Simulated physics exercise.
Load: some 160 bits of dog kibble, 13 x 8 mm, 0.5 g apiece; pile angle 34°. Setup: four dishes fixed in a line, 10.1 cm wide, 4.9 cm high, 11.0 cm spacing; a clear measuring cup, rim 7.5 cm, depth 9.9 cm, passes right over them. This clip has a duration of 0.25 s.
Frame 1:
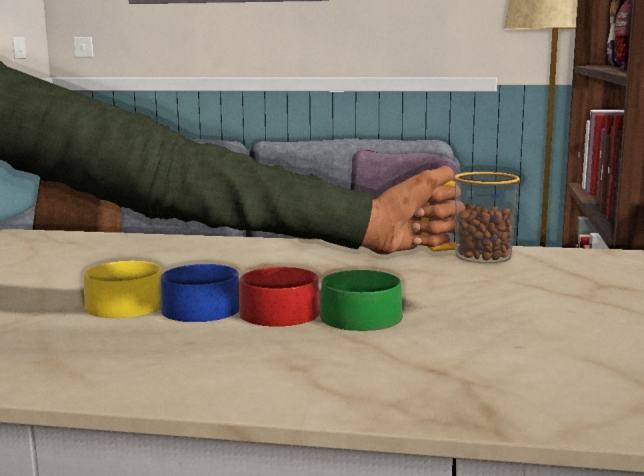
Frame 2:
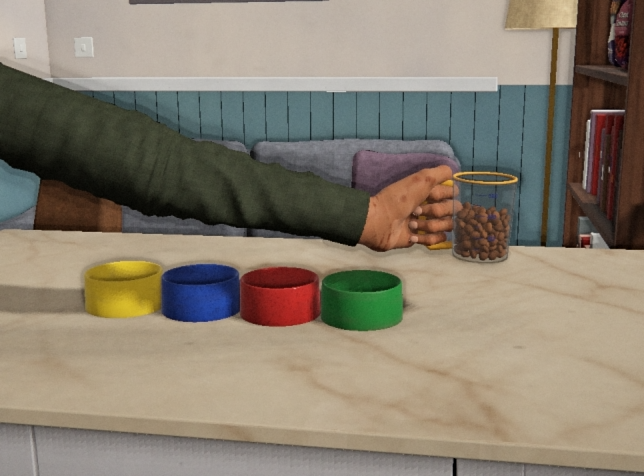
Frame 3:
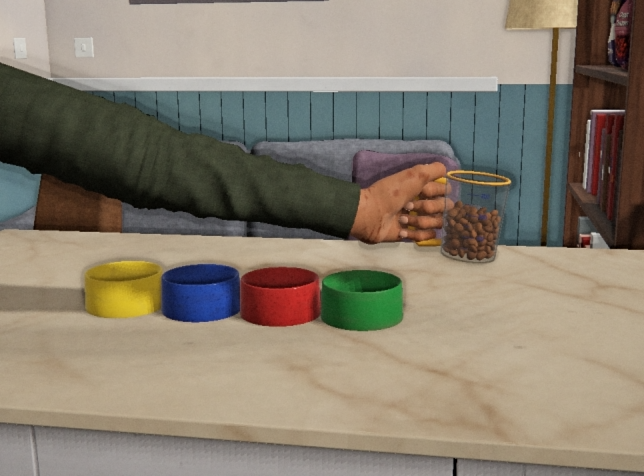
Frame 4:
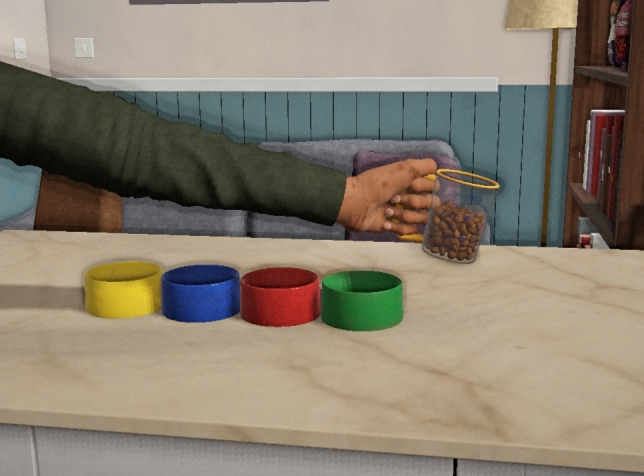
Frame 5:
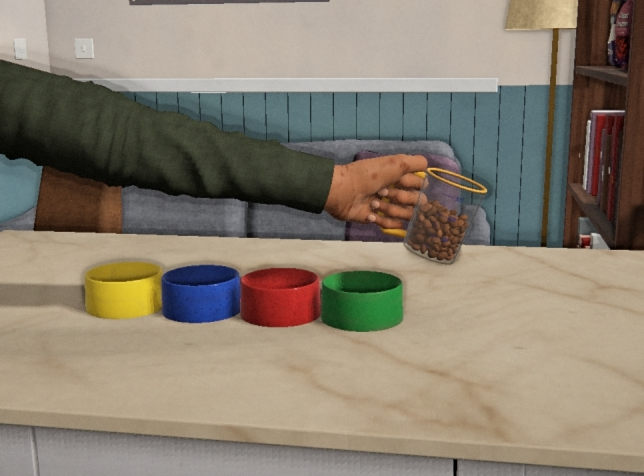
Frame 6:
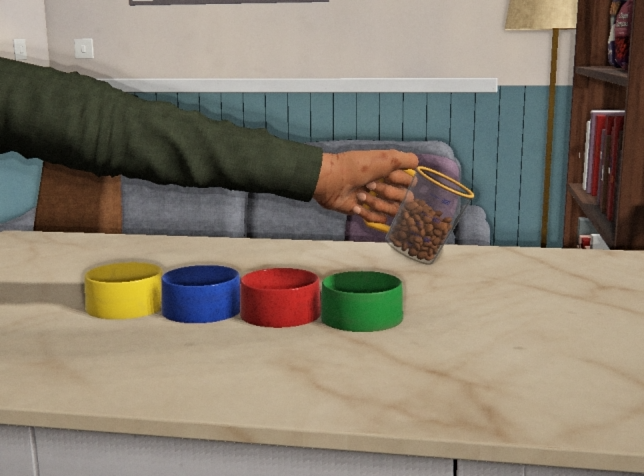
A hand in a dark green sleeve, reaching in from the left, holds a clear measuring cup partly filled with brown kibble above a pale marble counter. Yellow, blue, red and green dishes sit in a row, left to right, before a grey sofa, teal panelling and a bookshelf. Seen from a steady view across the counter, the hand draws the cup leftward, gradually tilting it rightward.
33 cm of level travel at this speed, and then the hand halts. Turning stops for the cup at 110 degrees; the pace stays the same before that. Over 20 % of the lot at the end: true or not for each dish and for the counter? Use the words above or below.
Red dish - above; blue dish - below; green dish - below; yellow dish - below; counter - below.
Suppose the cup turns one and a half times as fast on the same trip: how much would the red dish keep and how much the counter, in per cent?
Red 70, counter 0.
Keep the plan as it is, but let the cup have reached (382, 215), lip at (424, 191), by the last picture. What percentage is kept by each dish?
In the end red holds 90, blue holds 0, green holds 0, yellow holds 0.
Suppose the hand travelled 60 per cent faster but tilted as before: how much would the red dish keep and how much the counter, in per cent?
Shares: Red 90, counter 0.
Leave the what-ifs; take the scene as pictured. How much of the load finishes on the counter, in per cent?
I'd reckon around 0 per cent.
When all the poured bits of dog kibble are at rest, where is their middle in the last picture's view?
(277, 300).
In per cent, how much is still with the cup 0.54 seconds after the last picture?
Roughly 100 %.
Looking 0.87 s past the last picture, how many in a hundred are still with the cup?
About 80 percent of the load.
Then, 0.32 s after the last picture, tilt 71 degrees; cup holds 100 %.
Then, 0.54 s after the last picture, tilt 101 degrees; cup holds 100 %.
Then, 0.87 s after the last picture, tilt 110 degrees; cup holds 80 %, red 20 %.
In the end, red 95 %, blue 0 %, green 0 %, yellow 0 %, counter 0 %, cup 5 %.
